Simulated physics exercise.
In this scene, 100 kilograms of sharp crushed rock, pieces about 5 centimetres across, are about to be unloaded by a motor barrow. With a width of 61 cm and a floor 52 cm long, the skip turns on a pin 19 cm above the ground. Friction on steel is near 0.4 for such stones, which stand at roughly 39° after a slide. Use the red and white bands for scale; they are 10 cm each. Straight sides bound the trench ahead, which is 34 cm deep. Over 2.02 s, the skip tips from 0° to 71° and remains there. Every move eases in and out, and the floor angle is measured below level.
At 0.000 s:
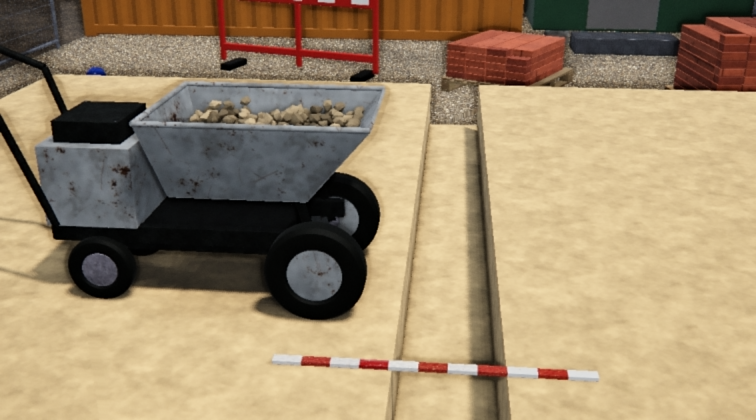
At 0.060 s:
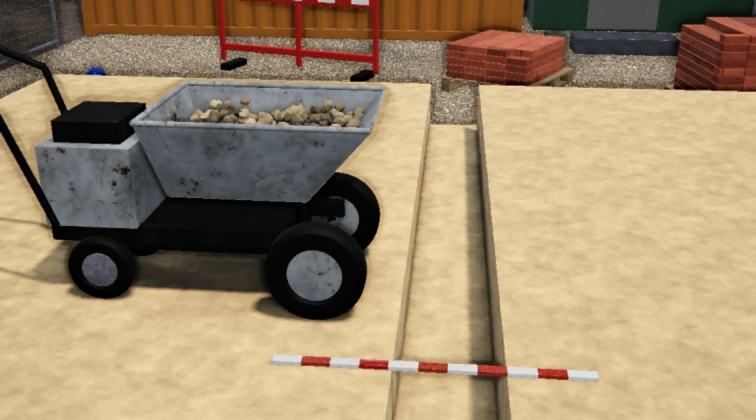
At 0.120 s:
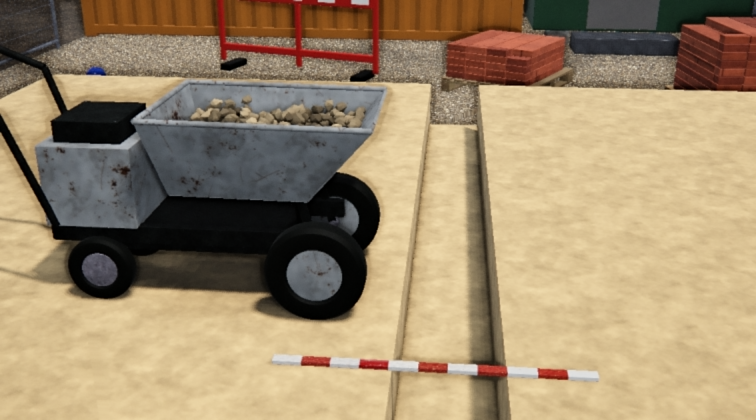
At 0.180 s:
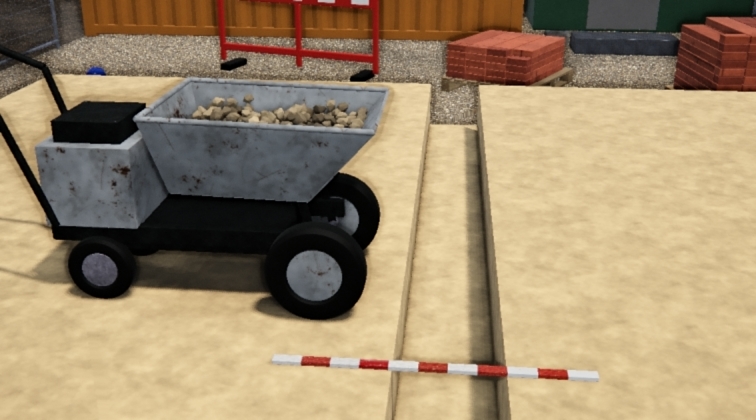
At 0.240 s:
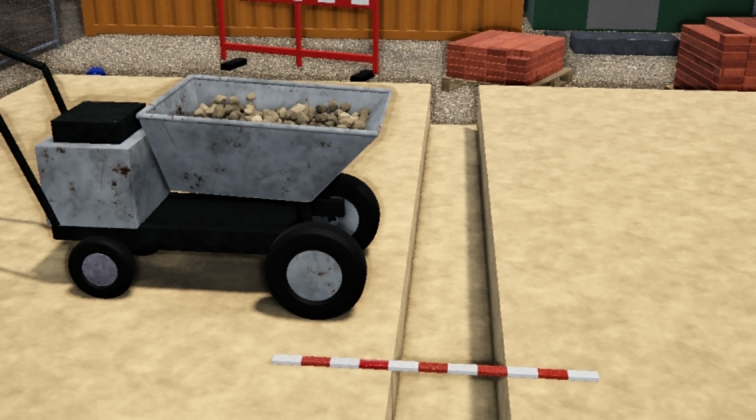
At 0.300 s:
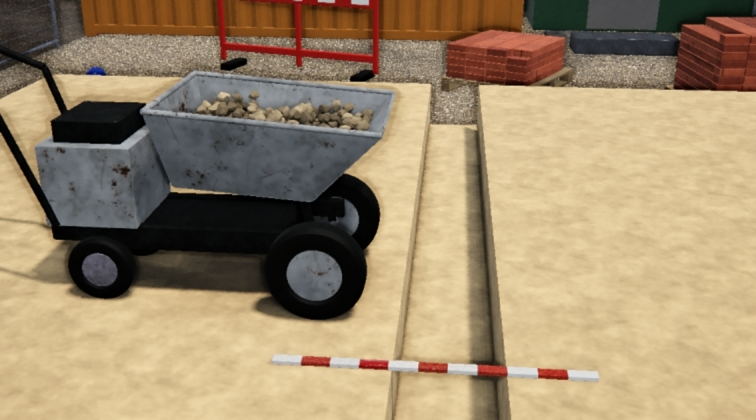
The grey skip of a motor barrow, loaded with pale stones, sits level and still at first beside a narrow trench in sandy ground. Then its rear edge lifts slightly and slowly, tilting the skip a little to the right, while the wheels stay put and the stones remain inside.
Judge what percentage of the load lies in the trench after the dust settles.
About 61 %.
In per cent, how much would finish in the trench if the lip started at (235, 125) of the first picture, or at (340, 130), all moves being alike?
Around 60 and then 85 percent.
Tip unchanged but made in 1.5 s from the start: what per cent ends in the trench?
Then roughly 60 percent.
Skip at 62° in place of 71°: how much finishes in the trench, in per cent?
In that case some 30 per cent.
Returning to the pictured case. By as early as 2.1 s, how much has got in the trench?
By that point it's something like 10 in a hundred.
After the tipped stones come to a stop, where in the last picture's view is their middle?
Resting centre: About (487, 335).
After 1.5 s the floor is at 60°; 100 % in the skip; the foremost stones are at (460, 223).
After 2.1 s the floor is at 71°; 73 % in the skip, 10 % in the trench, 17 % past the trench; the foremost stones are at (563, 301).
After 2.5 s the floor is at 71°; 41 % in the skip, 19 % in the trench, 39 % past the trench; the foremost stones are at (612, 285).
After 4.4 s the floor is at 71°; 0 % in the skip, 61 % in the trench, 39 % past the trench; the foremost stones are at (617, 274).
